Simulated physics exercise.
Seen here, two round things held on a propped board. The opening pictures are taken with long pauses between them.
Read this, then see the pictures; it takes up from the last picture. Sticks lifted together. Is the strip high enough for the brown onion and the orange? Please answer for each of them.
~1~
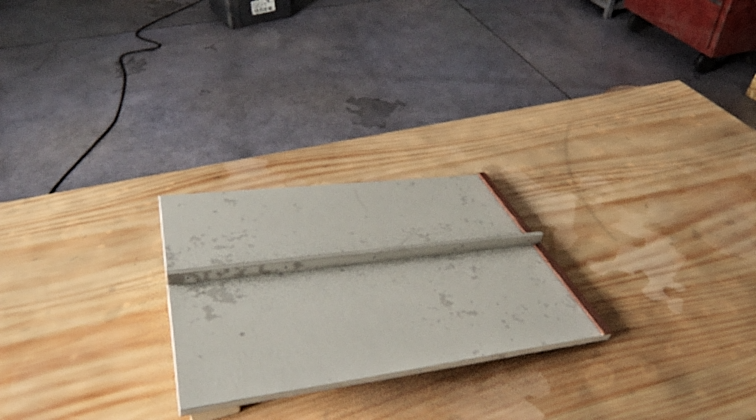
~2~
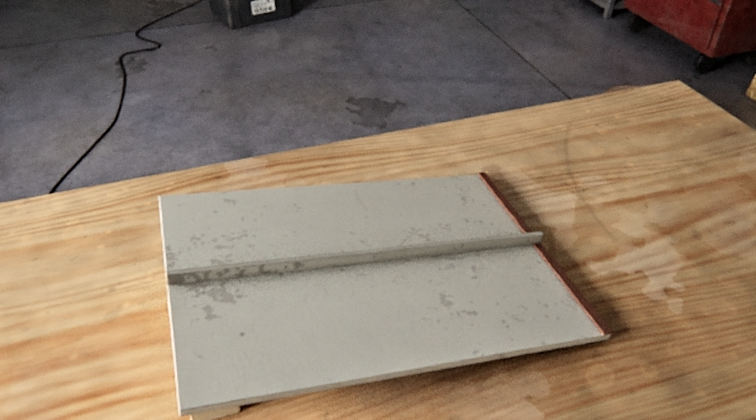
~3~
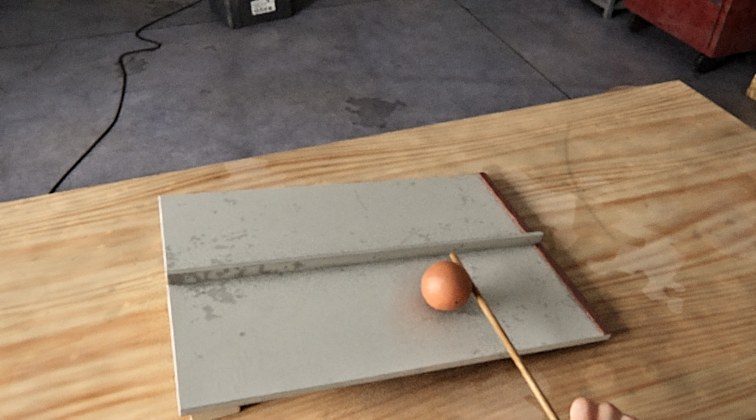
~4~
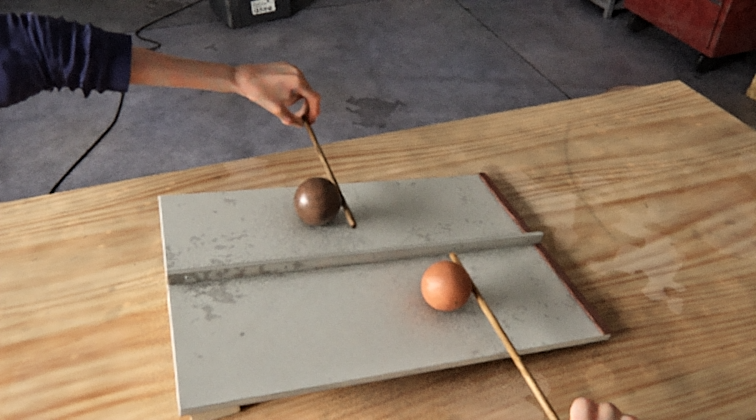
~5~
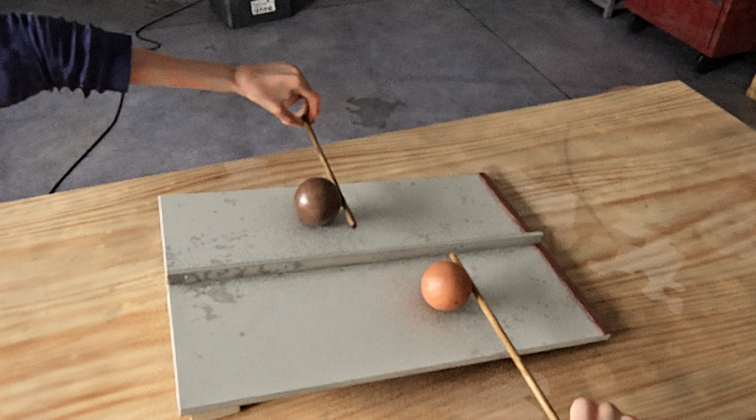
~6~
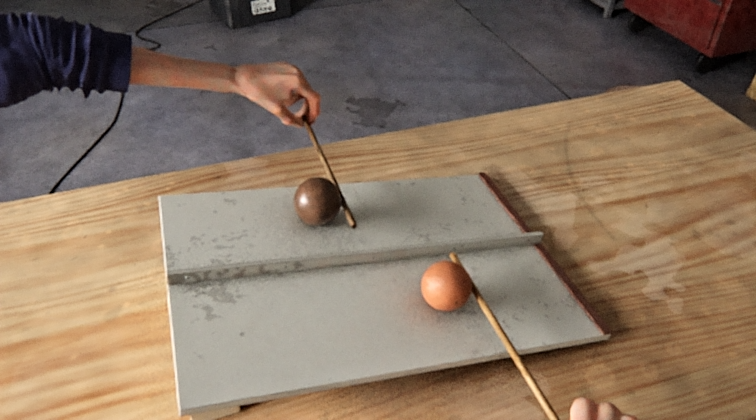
In the end the brown onion runs past the strip, the orange runs past the strip.
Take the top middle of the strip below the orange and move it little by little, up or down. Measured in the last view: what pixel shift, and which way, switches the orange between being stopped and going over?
Shift approx. 8 px, direction up.
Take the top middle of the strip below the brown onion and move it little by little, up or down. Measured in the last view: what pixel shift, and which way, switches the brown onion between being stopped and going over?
Move it up by around 8 pixels.
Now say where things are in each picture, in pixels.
The first picture shows board (373, 259).
The second picture shows board (373, 259).
The third picture shows board (373, 259).
The fourth picture shows held back by the sticks; orange (447, 286); board (373, 259).
The fifth picture shows held back by the sticks; brown onion (318, 202); board (373, 259).
The sixth picture shows held back by the sticks; brown onion (318, 202); orange (447, 286); board (373, 259).
Then, 0.78 s after the last picture, brown onion rolling on the board near (480, 190); orange off the board near (604, 270).
By the end, the brown onion goes over the end; the orange goes over the end.
